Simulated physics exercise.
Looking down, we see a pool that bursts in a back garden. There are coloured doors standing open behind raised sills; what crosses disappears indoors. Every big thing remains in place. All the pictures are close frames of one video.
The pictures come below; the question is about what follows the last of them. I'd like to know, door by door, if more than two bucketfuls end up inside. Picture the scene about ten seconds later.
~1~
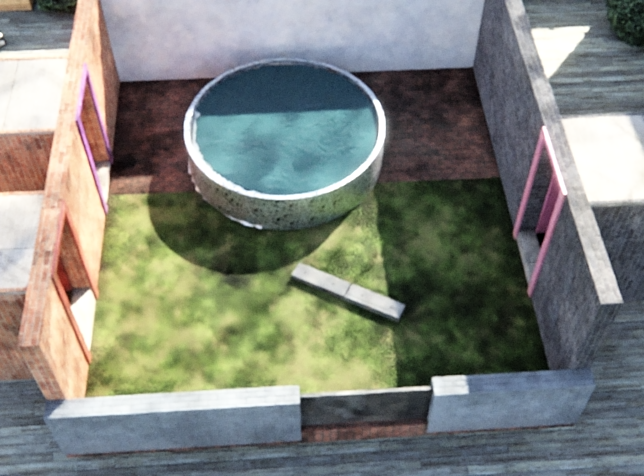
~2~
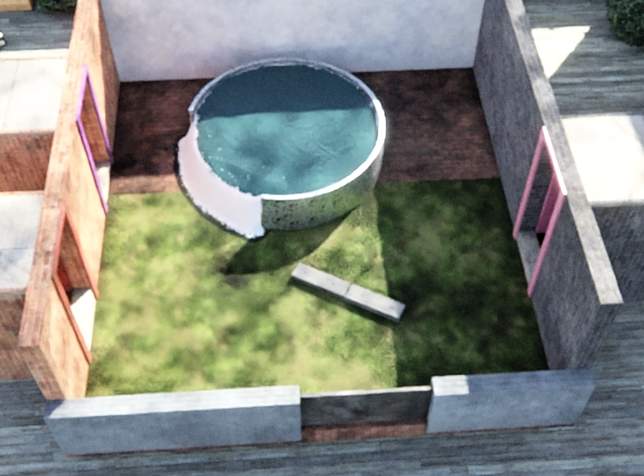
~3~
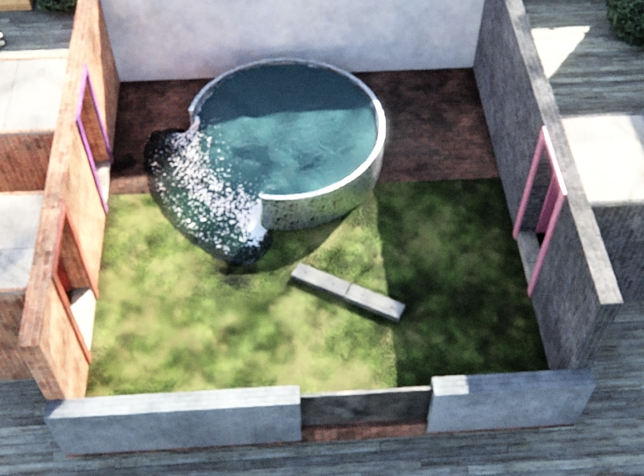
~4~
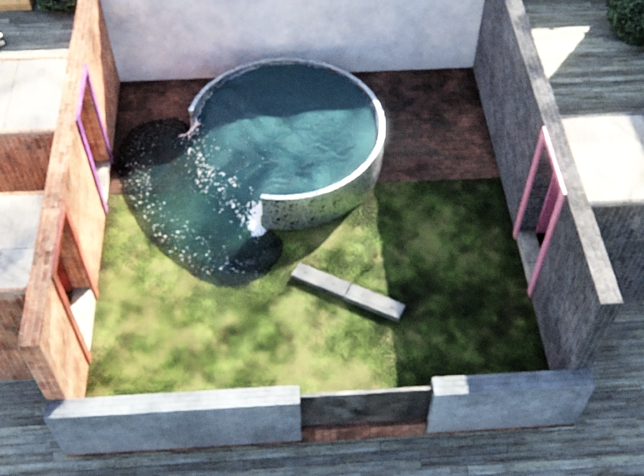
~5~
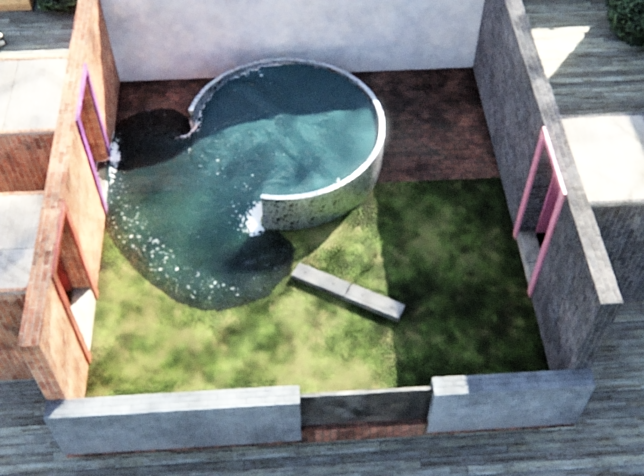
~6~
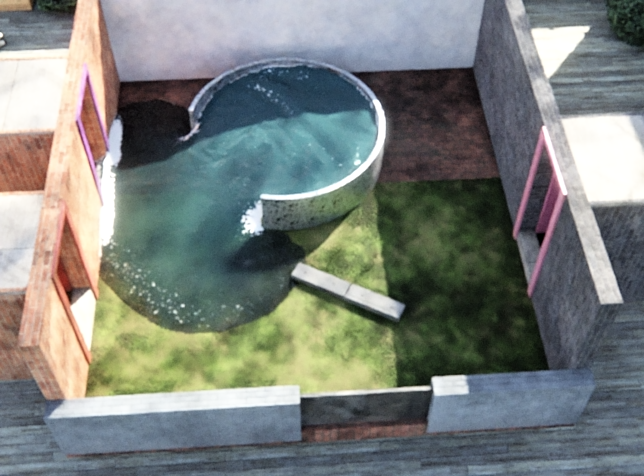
Here it is: The purple door lets in more than two bucketfuls, the pink door lets in two bucketfuls or fewer, the red door lets in two bucketfuls or fewer.
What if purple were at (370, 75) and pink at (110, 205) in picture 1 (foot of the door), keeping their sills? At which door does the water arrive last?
Dead last is the door marked purple.
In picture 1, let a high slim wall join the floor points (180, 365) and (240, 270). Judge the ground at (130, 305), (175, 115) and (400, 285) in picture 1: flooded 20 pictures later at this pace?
Soaked, soaked, untouched.
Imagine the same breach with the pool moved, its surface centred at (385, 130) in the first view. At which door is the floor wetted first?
Answer: The one in purple.
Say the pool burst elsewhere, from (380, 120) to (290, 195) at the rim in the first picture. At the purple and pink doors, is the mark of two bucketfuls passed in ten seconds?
As it turns out, the purple door falls short while the pink door tops the limit.
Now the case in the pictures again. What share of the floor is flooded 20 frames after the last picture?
I'd guess some 50 per cent.
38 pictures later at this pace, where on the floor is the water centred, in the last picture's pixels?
Somewhere around (267, 247) in the last view.
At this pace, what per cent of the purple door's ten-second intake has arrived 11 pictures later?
Near 45 in a hundred.
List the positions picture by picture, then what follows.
In the first frame, the pool at (285, 127) is whole and still.
In the second frame, water pours out at (204, 183) and has run to (182, 139).
In the third frame, water pours out at (205, 186) and has run to (160, 135).
In the fourth frame, water pours out at (205, 187) and has run to (138, 130).
In the fifth frame, water pours out at (205, 187) and has run to (124, 123).
In the sixth frame, the front is at (187, 327), out from the gap at (205, 187).
A moment on, water covers 30 % of the floor; the purple door over two buckets in, the pink door not reached, the red door wet at the sill, nothing in.
Next, water covers 40 % of the floor; the purple door far over two buckets in, the pink door not reached, the red door wet at the sill, nothing in.
Then, water covers 50 % of the floor; the purple door far over two buckets in, the pink door not reached, the red door wet at the sill, nothing in.
Later, water covers 85 % of the floor; the purple door far over two buckets in, the pink door wet at the sill, nothing in, the red door wet at the sill, nothing in.
In the end, water covers 100 % of the floor; the purple door far over two buckets in, the pink door wet at the sill, nothing in, the red door wet at the sill, nothing in.
